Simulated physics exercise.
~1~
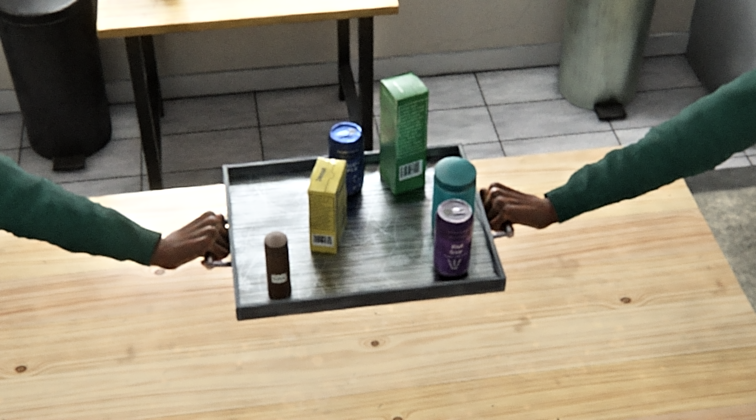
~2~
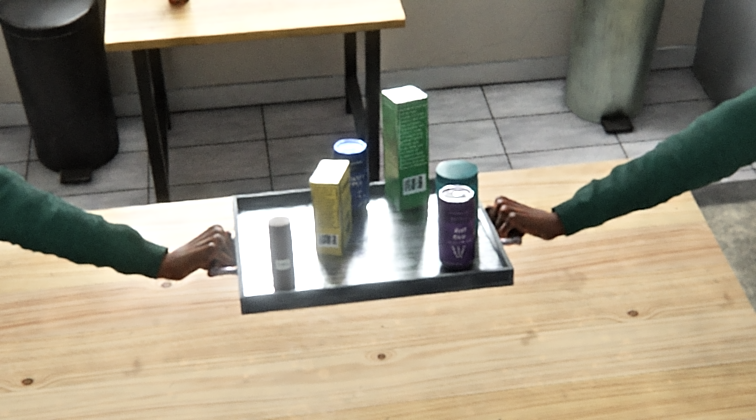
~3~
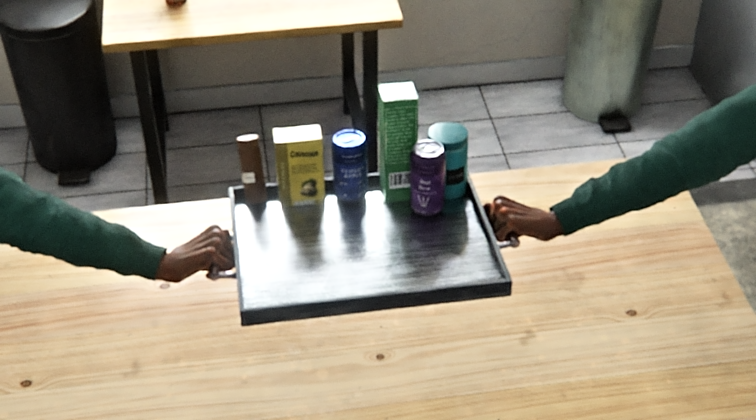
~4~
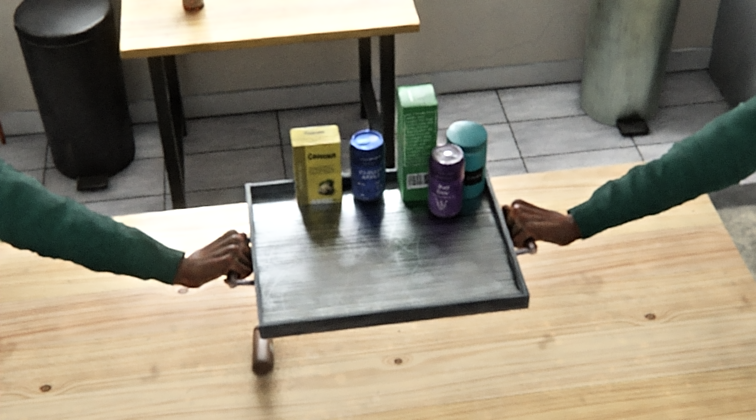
Two hands in green sleeves hold a dark serving tray by its handles over a pale wooden table, seen from above in a tiled room with bins behind. On it stand a brown shaker and yellow packet at left, a blue can and tall green carton at the back, and a purple can and turquoise jar at right. The tray tips, its far edge dropping, and the items slide toward the far rim, bunching there. The tray comes level again, and the brown shaker ends off it, below the near edge, while the others stay upright along the far side.
